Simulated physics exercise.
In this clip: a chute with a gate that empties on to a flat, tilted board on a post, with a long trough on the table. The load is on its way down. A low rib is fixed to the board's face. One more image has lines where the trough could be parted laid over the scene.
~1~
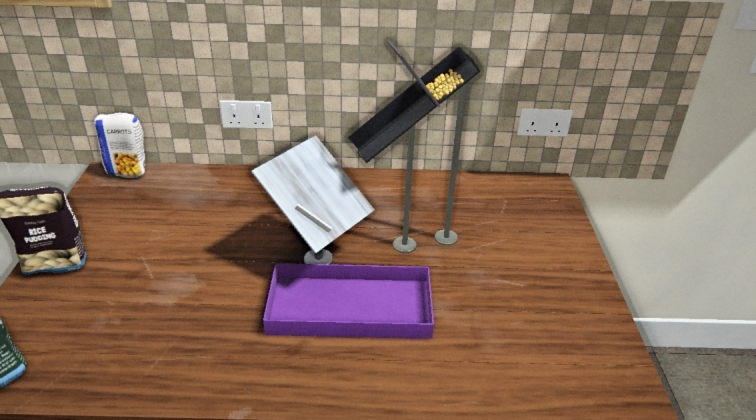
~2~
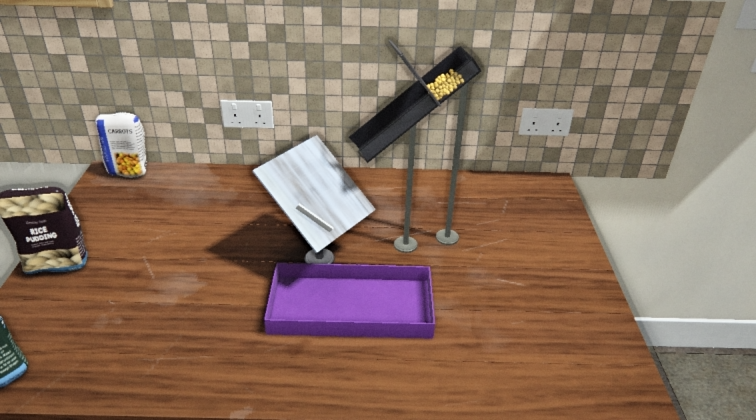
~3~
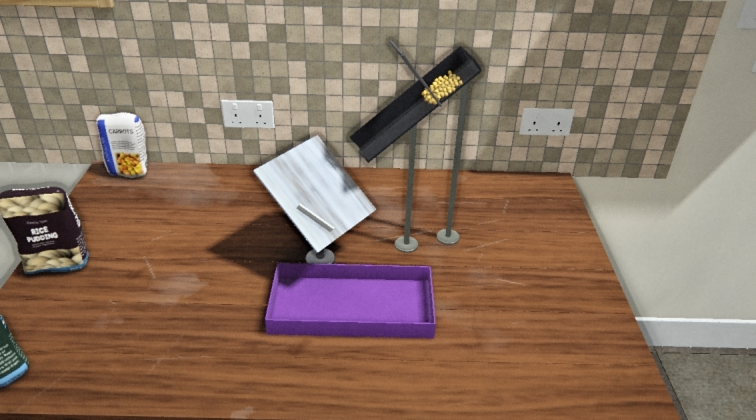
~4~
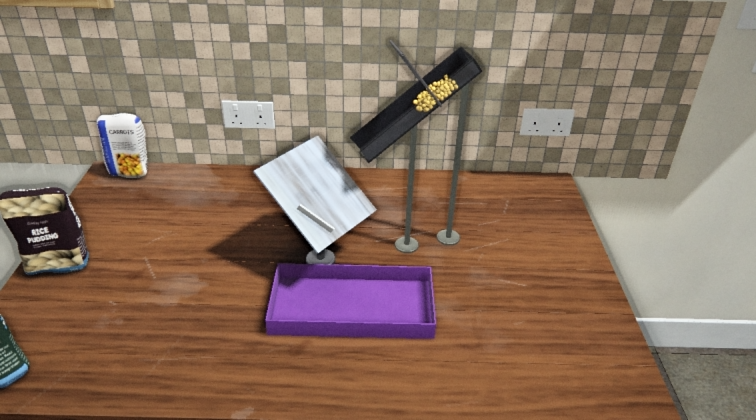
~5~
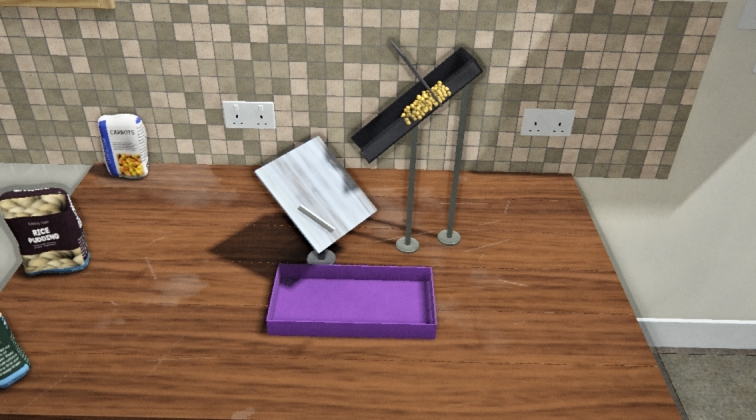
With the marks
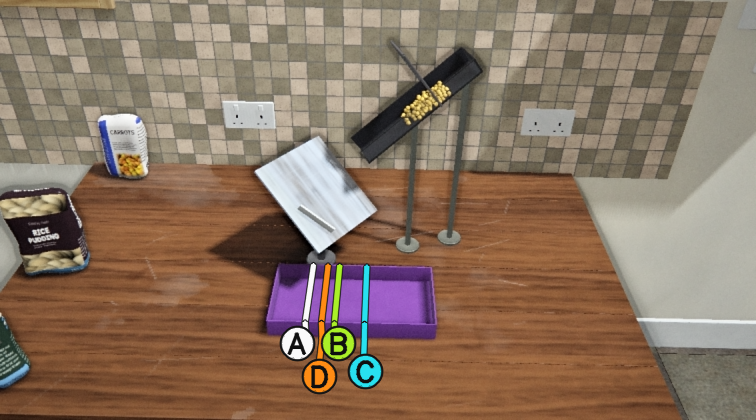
A wooden worktop fills most of the view, seen from above and in front, with beige and green mosaic tiles and two white sockets behind it. A black sloping chute on thin grey posts holds yellow puffed balls above a pale tilted board and a long, empty purple trough, with food packets at left. The balls slide down and leftward along the chute, spreading slightly, while everything else stays still.
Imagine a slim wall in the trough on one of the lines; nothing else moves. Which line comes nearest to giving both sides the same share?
Best: C.
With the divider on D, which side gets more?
The right side.
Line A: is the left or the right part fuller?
The right side.
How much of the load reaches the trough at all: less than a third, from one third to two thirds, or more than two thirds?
It is more than two thirds.
On the marked copy, line A crosses the front rim at (305, 321); line B crosses the front rim at (334, 322); line C crosses the front rim at (364, 323); line D crosses the front rim at (321, 322).
Choosing A, of what is caught, none at all on the left of the divider, the whole lot on the right.
Choosing B, of what is caught, none at all on the left of the divider, the whole lot on the right.
Choosing C, of what is caught, close to half on the left of the divider, close to half on the right.
Choosing D, of what is caught, none at all on the left of the divider, the whole lot on the right.
